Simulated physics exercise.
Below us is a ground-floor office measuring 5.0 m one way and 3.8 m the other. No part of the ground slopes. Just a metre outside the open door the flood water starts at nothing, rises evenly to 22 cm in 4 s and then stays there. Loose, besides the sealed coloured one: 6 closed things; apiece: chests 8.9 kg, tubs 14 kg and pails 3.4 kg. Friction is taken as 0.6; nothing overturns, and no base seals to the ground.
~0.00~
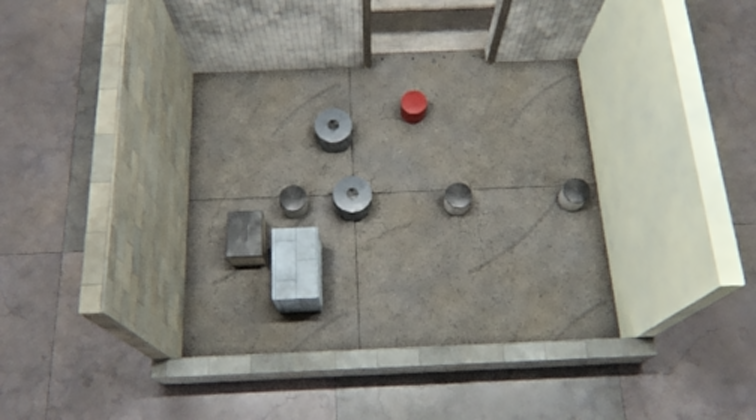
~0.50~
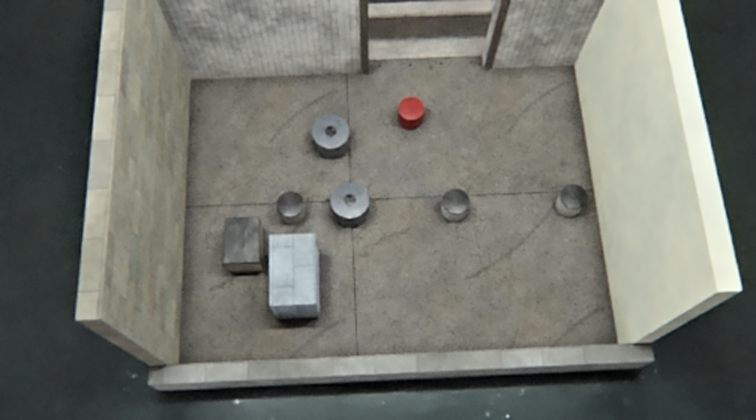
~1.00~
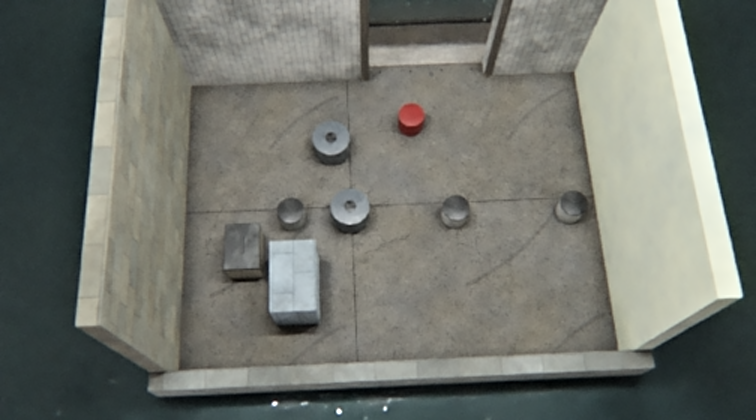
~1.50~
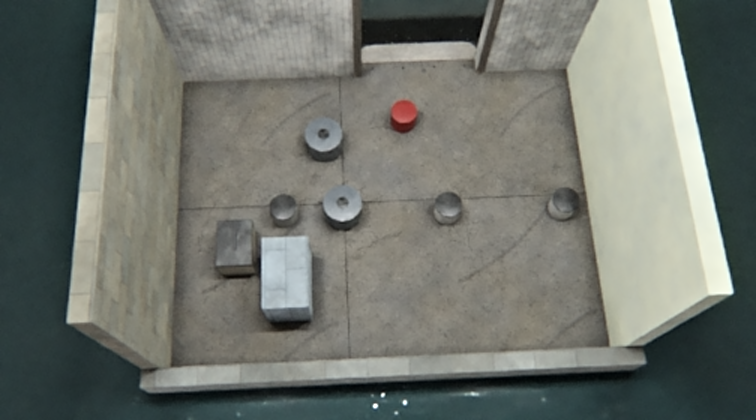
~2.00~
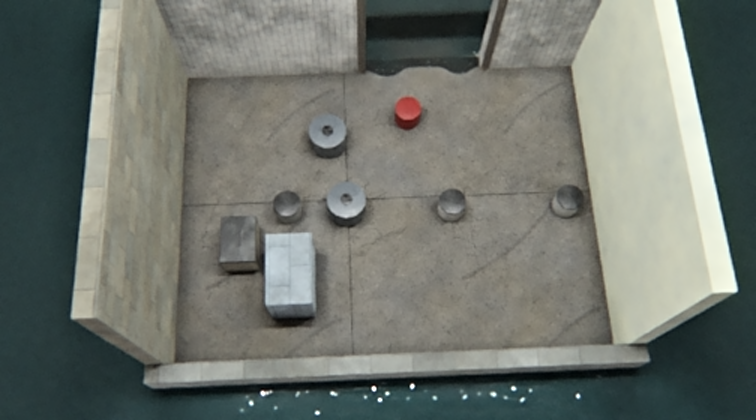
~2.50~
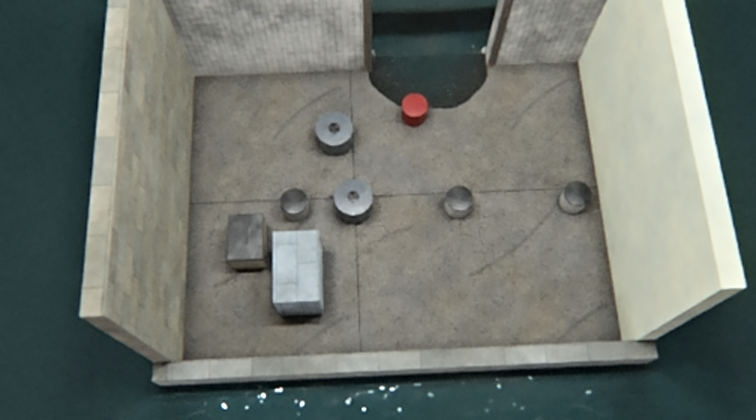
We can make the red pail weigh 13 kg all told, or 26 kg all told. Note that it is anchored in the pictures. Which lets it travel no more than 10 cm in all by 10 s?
I would say it takes the heavier mass.
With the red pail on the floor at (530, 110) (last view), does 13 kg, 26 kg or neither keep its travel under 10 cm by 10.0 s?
Outcome - success with both.
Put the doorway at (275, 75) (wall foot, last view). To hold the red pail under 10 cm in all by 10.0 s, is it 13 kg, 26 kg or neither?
Result: The lesser mass is plenty.
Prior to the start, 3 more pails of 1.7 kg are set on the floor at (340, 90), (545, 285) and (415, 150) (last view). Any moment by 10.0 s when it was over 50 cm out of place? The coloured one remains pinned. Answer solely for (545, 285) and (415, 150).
The first comes out above the threshold, the second above the threshold.
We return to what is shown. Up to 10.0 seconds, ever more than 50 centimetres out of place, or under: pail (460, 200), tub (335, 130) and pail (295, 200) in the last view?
Well, that's beyond half a metre, below half a metre, and below half a metre.
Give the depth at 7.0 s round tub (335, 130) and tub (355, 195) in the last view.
Around 5 cm and 5 cm.
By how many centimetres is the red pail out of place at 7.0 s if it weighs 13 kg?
About 60 cm.
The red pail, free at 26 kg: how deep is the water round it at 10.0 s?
Depth: Approx. 9 cm.
After 3.5 s the red pail would be 0 cm from its start with 13 kg and 0 cm from its start with 26 kg; 7 cm of water round it then.
After 4.5 s the red pail would be 16 cm from its start with 13 kg and 0 cm from its start with 26 kg; 8 cm of water round it then.
After 7.0 s the red pail would be 57 cm from its start with 13 kg and 0 cm from its start with 26 kg; 8 cm of water round it then.
After 10.0 s the red pail would be 71 cm from its start with 13 kg and 0 cm from its start with 26 kg; 9 cm of water round it then.
